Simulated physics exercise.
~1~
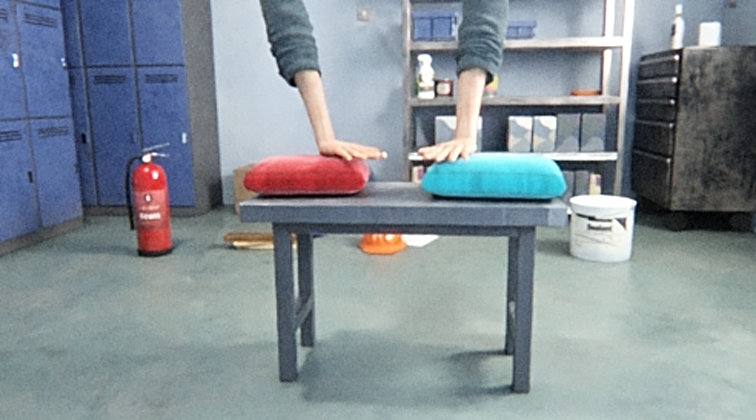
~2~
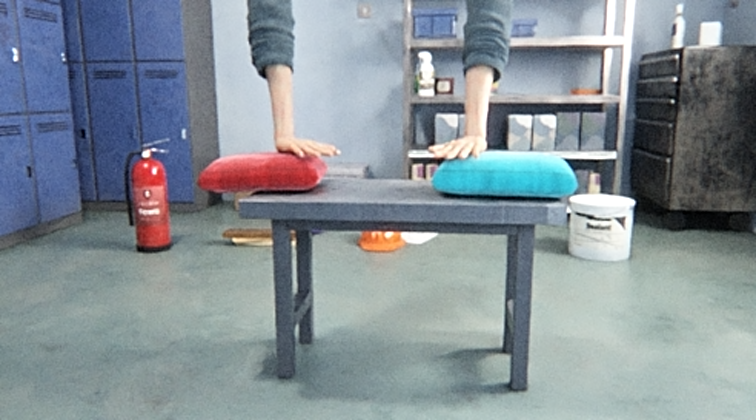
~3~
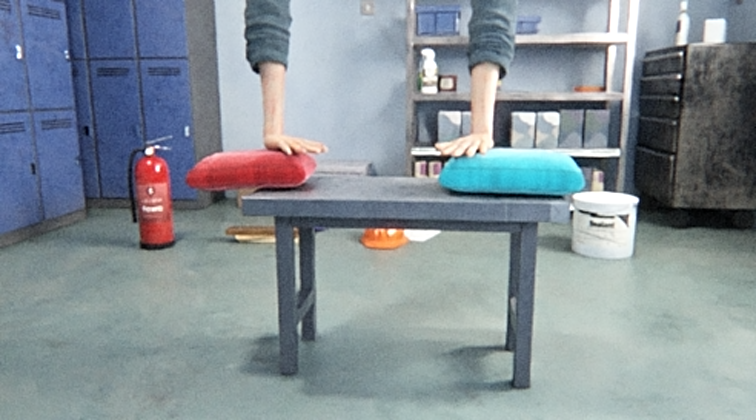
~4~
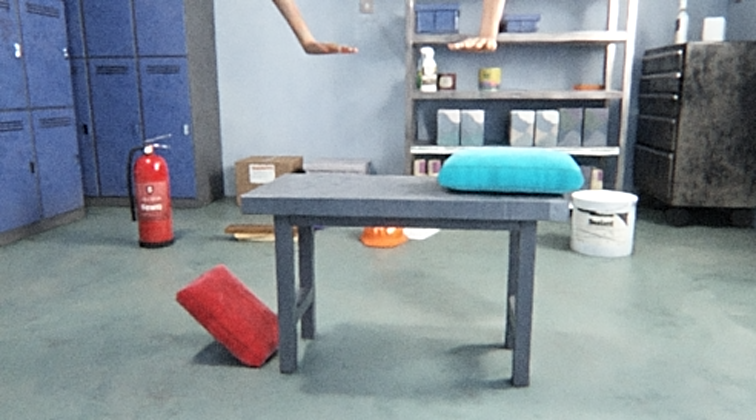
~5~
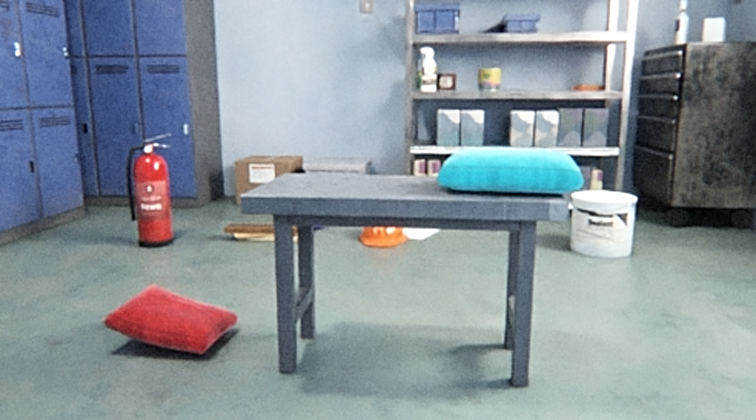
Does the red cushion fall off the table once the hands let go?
Yes, the red cushion tips off the left end of the table and lands on the floor, while the turquoise one stays on top.
